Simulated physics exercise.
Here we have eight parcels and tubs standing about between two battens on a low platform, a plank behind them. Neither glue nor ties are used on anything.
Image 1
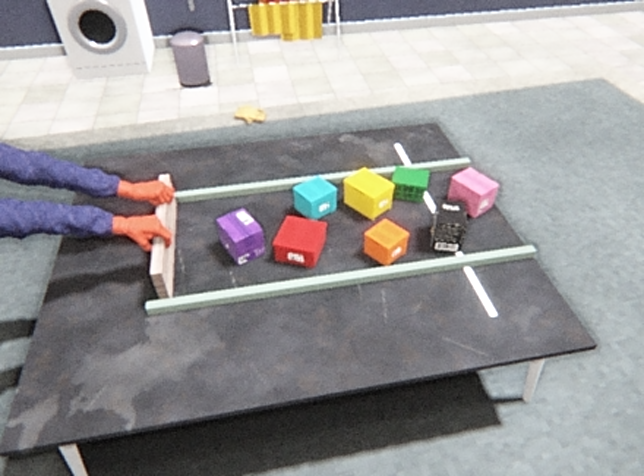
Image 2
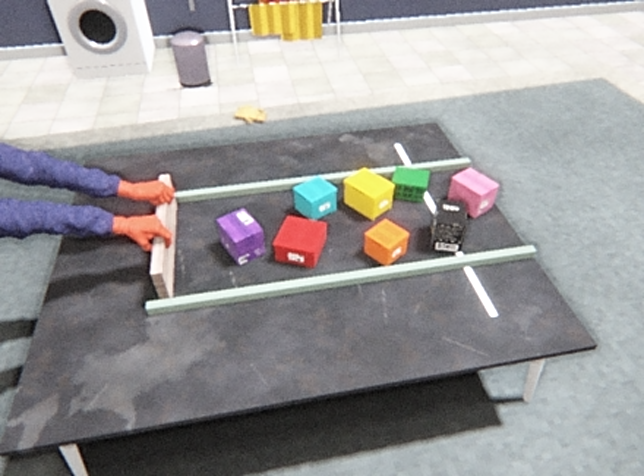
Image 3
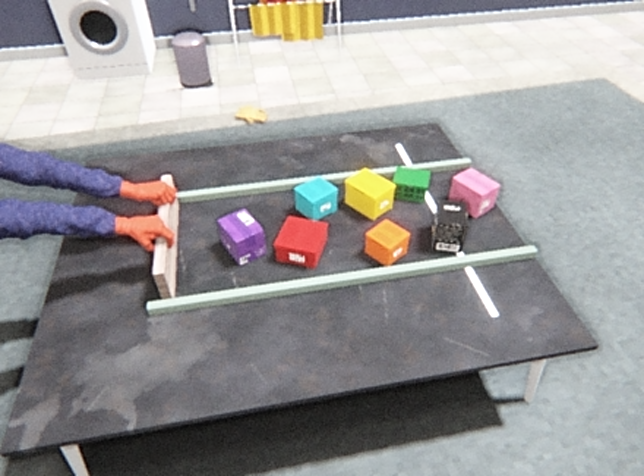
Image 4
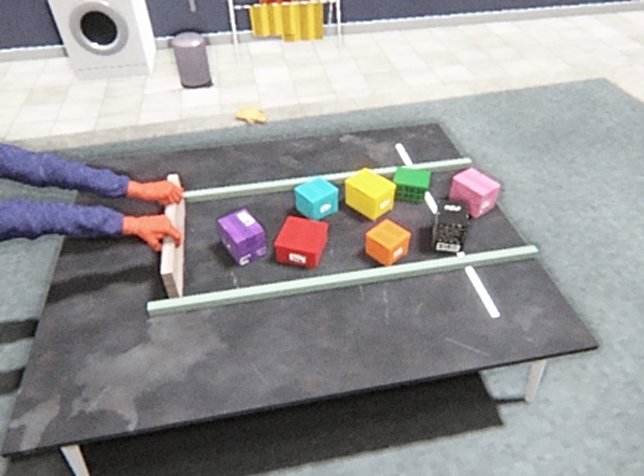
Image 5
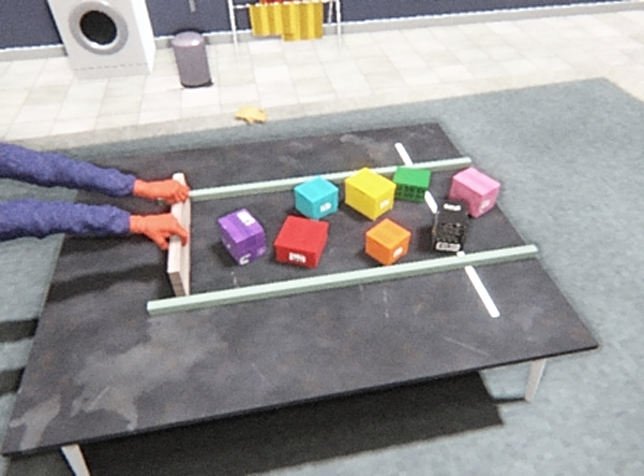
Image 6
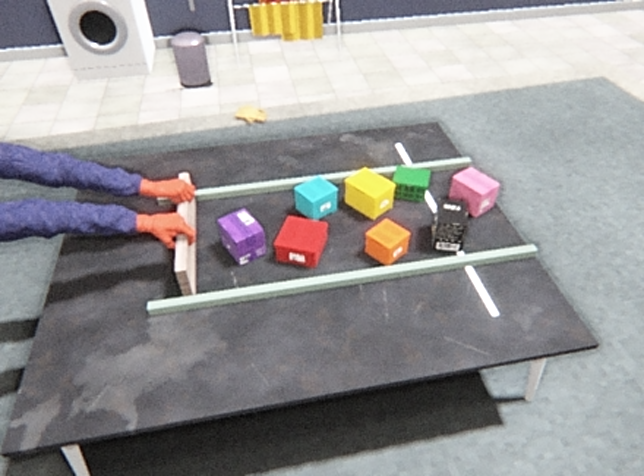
Wooden plank edging slowly right between two pale battens, pushed by orange-gloved hands, while eight coloured boxes ahead sit still.
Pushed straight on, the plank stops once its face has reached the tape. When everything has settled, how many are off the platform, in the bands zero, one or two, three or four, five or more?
So the tally of ones that come down is three, perhaps four, really.
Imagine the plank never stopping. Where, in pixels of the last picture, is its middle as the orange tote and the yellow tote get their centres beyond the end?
With the orange tote it sits around (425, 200), with the yellow tote around (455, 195).
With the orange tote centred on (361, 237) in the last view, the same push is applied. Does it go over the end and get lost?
Placed there, the orange tote ends up below.
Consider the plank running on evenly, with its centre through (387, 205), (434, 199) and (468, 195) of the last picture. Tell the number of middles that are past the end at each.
Respectively 0, 4 and 6.
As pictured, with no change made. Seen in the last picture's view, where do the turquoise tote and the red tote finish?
The turquoise tote settles near (446, 188); as for the red tote, near (493, 214).
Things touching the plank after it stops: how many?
So the total is 2.
Soon after, none off yet; pink parcel at rest near (473, 192); black box at rest near (449, 225); green crate at rest near (411, 184).
After that, none off yet; pink parcel at rest near (473, 192); black box displaced a little near (456, 226); green crate at rest near (411, 184).
And then, none off yet; pink parcel at rest near (474, 192); black box displaced well along near (510, 214); green crate displaced about its own width near (452, 176).
In the end, the number that fall off is three or four; gone, orange tote, green crate, black box and pink parcel.
